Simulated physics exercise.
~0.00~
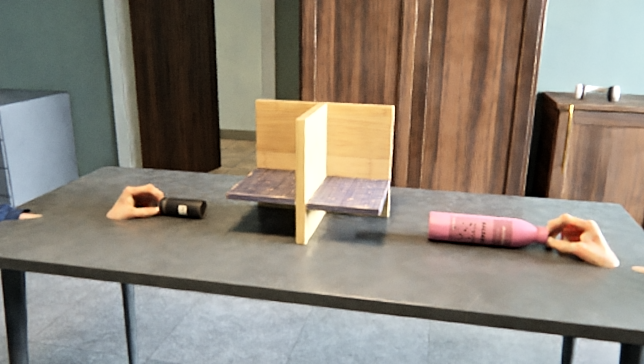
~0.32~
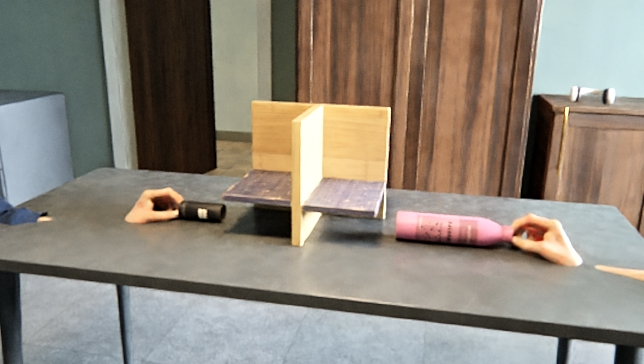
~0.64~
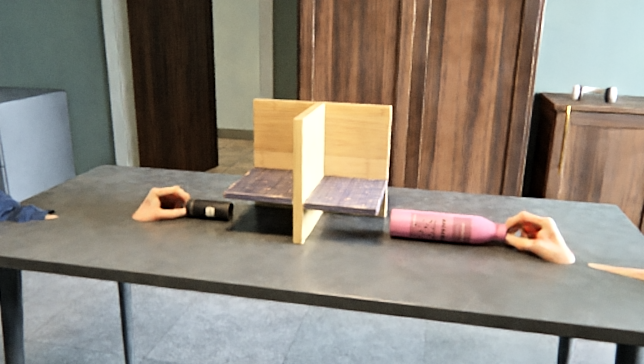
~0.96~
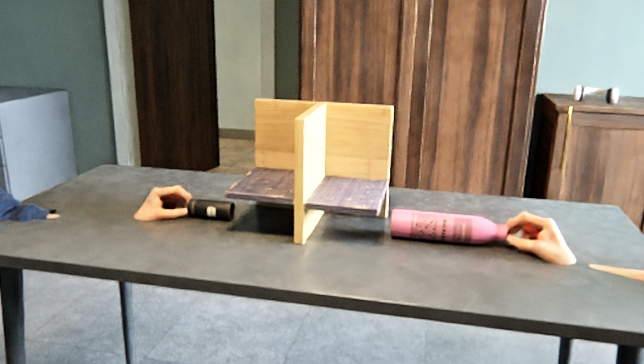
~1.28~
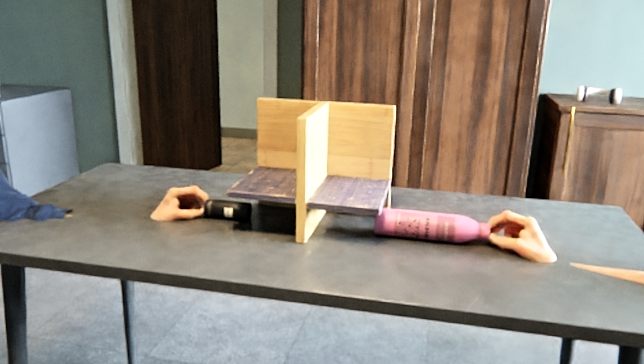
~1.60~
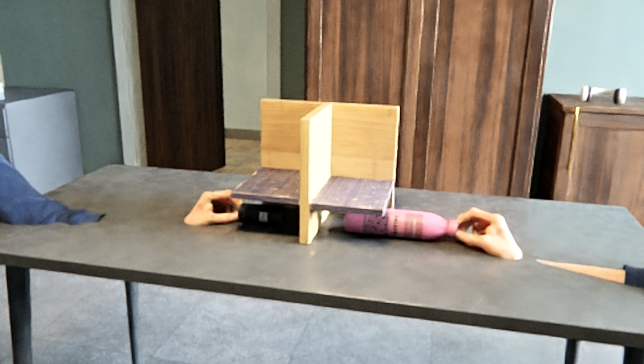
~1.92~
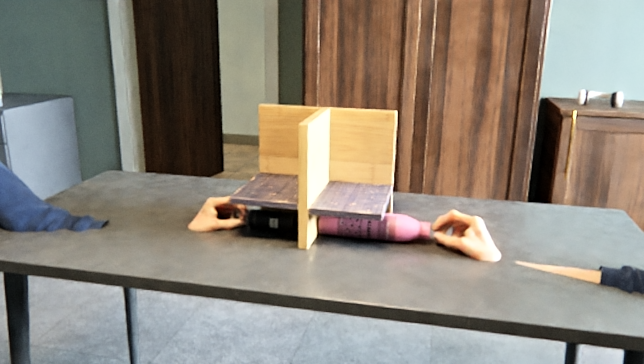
Pink bottle and black cylinder lying on their sides, pushed inward by hands from right and left, sliding under a wooden shelf.
